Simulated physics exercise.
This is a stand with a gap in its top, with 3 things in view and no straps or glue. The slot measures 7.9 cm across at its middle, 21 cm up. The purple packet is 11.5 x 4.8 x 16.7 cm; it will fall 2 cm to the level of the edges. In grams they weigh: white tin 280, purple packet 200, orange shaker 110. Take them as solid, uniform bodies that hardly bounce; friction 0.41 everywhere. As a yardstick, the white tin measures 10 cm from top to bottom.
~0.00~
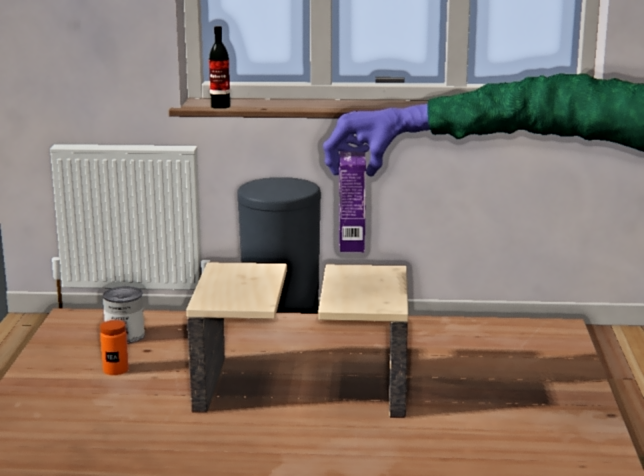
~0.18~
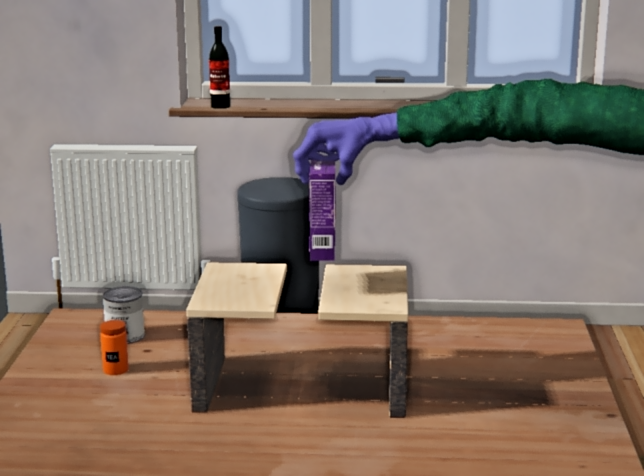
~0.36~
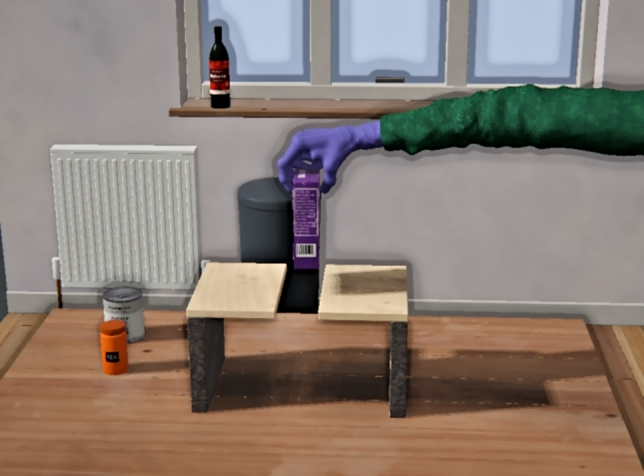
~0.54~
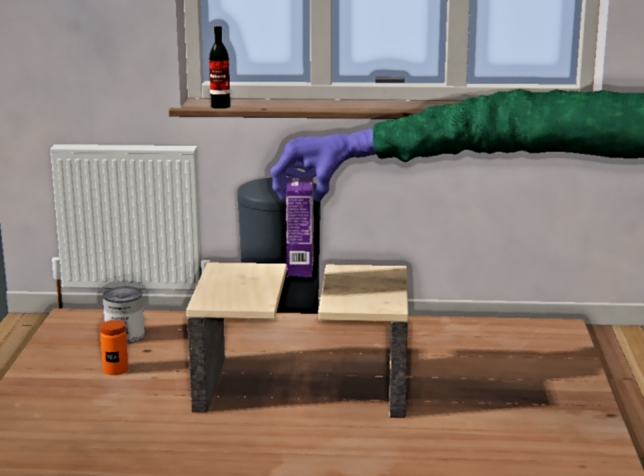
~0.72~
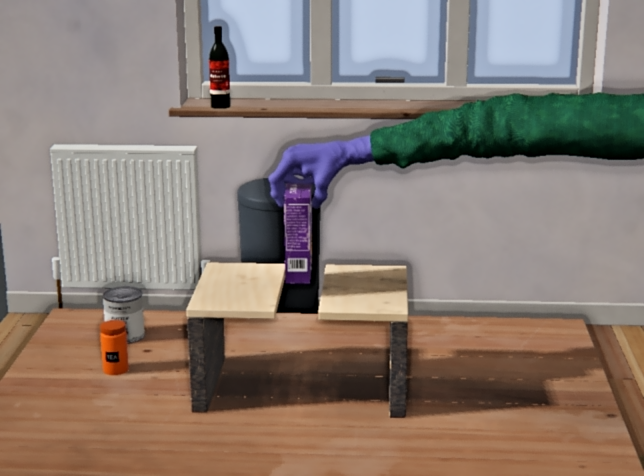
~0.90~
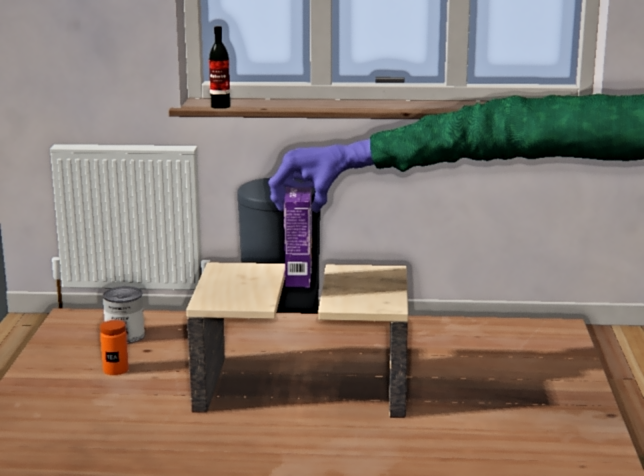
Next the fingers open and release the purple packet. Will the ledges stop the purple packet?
It goes down the gap.
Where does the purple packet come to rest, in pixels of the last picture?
Around (300, 347).
After 1.10 s, purple packet moved 5 cm near (299, 260).
After 1.20 s, purple packet moved 20 cm near (300, 332).
In the end (1.9 s), not toppled but over 4 cm from the start, purple packet; the other 2 under 4 cm from the start. At the end, from the last picture's camera, purple packet near (300, 348). The packet reaches the table.
